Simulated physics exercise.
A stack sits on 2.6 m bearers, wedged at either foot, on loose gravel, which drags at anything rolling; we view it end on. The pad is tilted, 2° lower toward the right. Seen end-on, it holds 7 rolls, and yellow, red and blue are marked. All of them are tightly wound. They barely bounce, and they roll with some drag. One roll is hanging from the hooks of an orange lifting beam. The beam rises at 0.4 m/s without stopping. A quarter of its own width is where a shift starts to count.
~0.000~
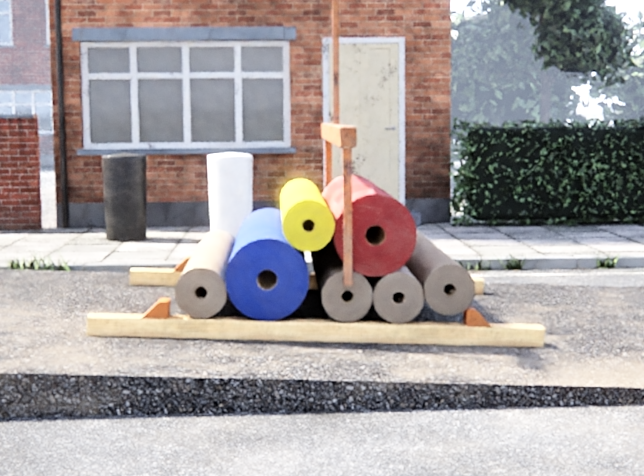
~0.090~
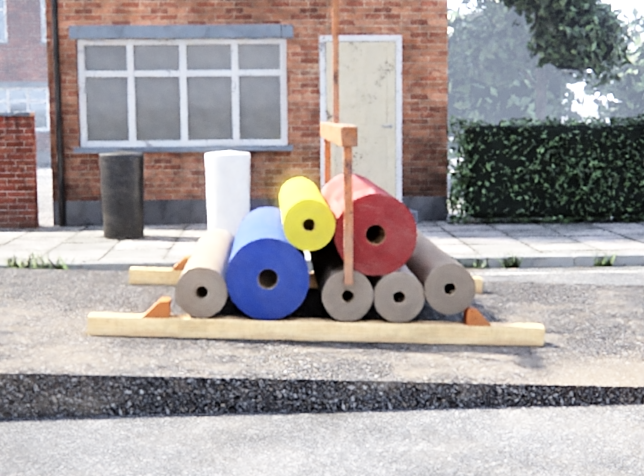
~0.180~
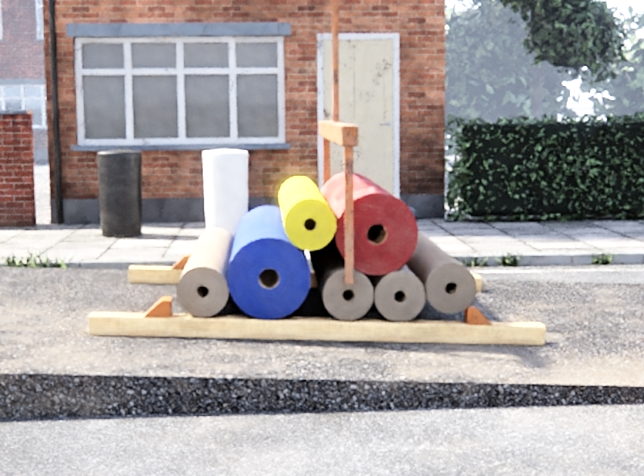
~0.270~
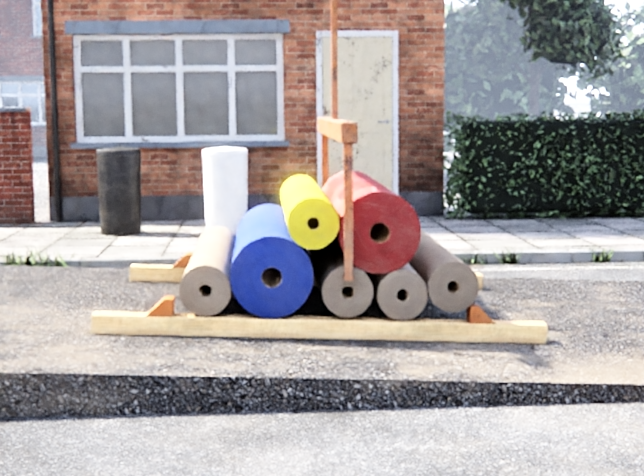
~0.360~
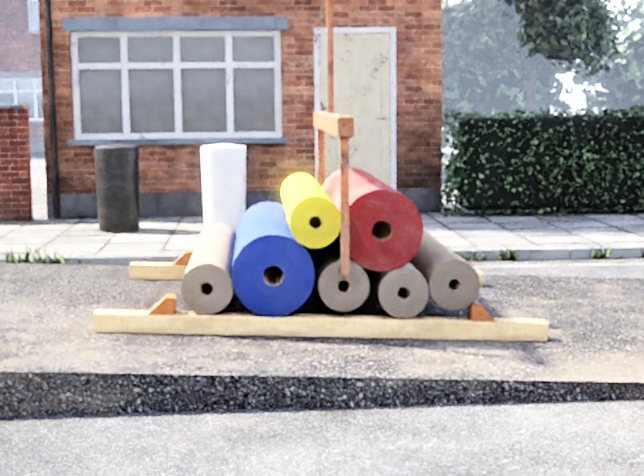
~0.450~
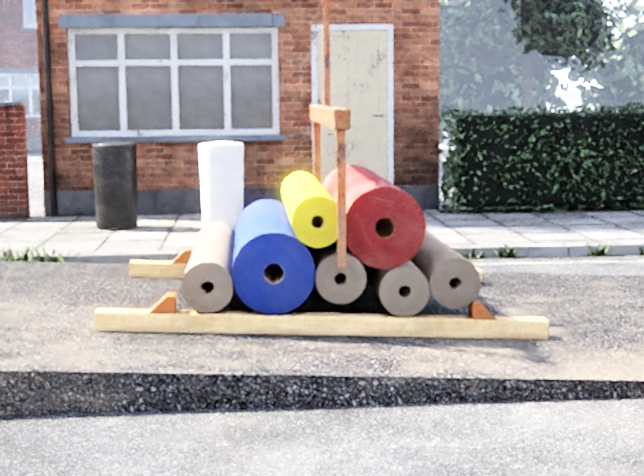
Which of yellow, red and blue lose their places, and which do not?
Yellow: One that does, red: One that does, blue: One that does not.
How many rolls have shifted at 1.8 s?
2.
After 1.1 s, yellow is 7 cm further left and 4 cm higher; red is 25 cm further right and 2 cm higher; blue is unmoved; 2 out of place.
After 1.8 s, yellow is 12 cm further right and 18 cm lower; red is 25 cm further right; no change for blue; 2 out of place.
At rest (2.4 s), yellow is 12 cm further right and 41 cm lower; red is 25 cm further right; blue is where it was; 2 out of place.
